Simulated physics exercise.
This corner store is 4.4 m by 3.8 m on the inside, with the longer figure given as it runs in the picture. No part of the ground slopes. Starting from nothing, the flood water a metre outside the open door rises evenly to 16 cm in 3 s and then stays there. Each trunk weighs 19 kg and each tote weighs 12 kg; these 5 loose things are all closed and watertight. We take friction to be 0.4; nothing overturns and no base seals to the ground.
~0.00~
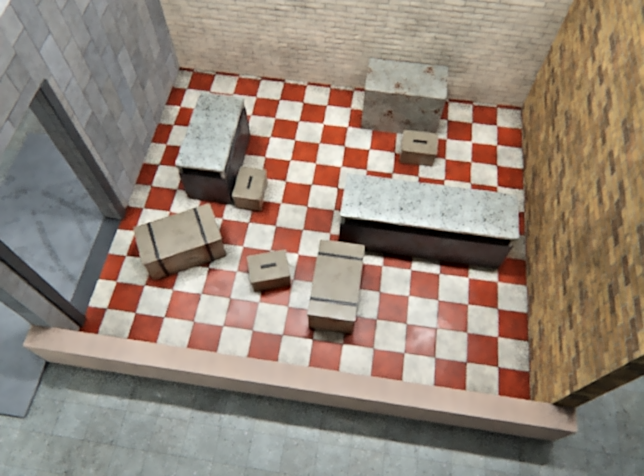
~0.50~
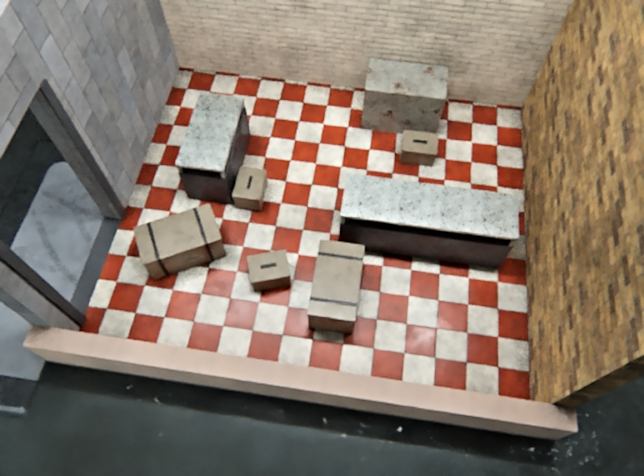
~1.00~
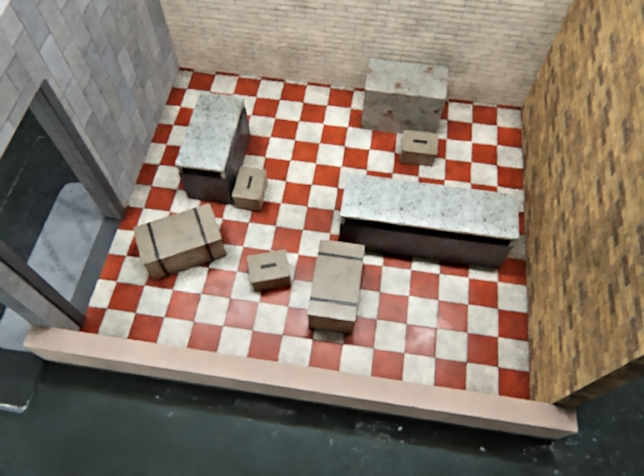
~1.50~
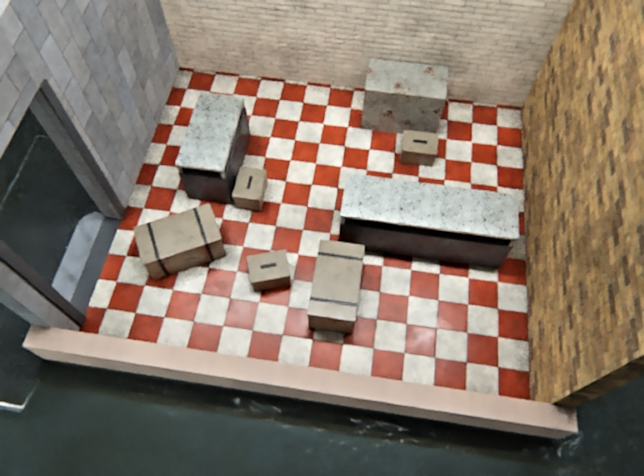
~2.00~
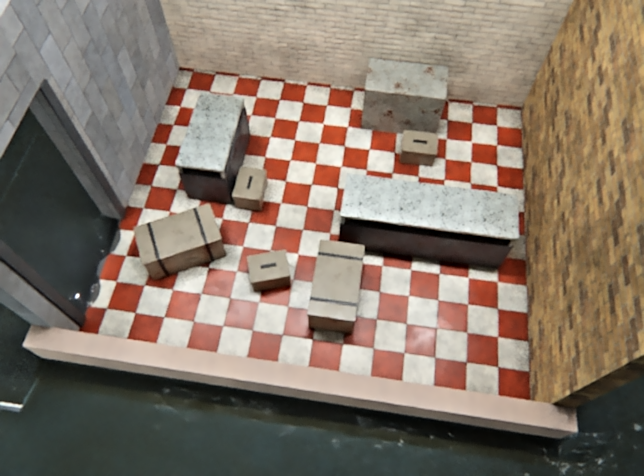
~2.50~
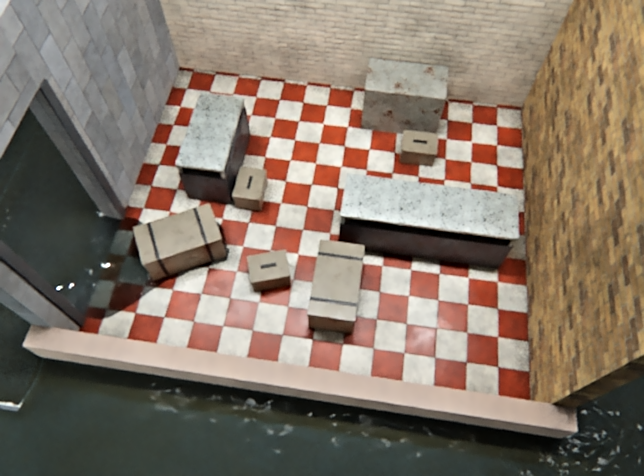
In a small store with a red and white checkered floor, dark water spread over the ground outside, then crept through the doorway on the left, while the boxes and counters stayed still.
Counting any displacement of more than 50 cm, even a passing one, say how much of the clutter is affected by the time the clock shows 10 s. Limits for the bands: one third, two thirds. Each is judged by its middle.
Some of them shift that far, a third to two thirds.
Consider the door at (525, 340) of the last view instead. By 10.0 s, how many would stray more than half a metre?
Then 1 of them would.
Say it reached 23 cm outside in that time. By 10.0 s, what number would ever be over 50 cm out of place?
That would give 3.
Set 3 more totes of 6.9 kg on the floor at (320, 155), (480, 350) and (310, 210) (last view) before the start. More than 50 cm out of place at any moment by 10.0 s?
The first one stays inside the mark, the next tops the mark, and the last tops the mark.
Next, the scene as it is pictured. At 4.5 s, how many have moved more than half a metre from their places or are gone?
Count: 1.
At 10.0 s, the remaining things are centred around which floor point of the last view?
Near (356, 219).
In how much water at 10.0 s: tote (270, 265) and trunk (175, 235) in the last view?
First about 8 cm, second about 4 cm.
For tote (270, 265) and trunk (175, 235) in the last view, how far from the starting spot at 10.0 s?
Respectively 80 and 150 centimetres.
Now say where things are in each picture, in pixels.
The first frame shows a trunk at (177, 233) rests on the ground; a tote at (269, 266), on the bottom; water covers 0.0 m2; 0 of 5 have shifted.
The second frame shows a trunk at (177, 233), on the bottom; a tote at (269, 266) rests on the ground; 0.0 m2 under water; 0 of 5 have shifted.
The third frame shows a trunk at (177, 233) rests on the ground; a tote at (269, 266), on the bottom; water covers 0.0 m2; 0 of 5 have shifted.
The fourth frame shows a trunk at (177, 233) rests on the ground; a tote at (269, 266), on the bottom; 0.0 m2 under water; 0 of 5 have shifted.
The fifth frame shows a trunk at (177, 233) rests on the ground; a tote at (269, 266) rests on the ground; 0.0 m2 under water; 0 of 5 have shifted.
The sixth frame shows a trunk at (177, 233), on the bottom; a tote at (269, 266) rests on the ground; water covers 0.5 m2; 0 of 5 have shifted.
After 3.5 s 0 of 5 are over 50 cm from their spots; 0 afloat.
After 4.5 s 1 of 5 are over 50 cm from their spots; 0 afloat.
After 7.0 s 1 of 5 are over 50 cm from their spots; 0 afloat.
After 10.0 s 3 of 5 are over 50 cm from their spots, and 3 have been at some point; 1 afloat.
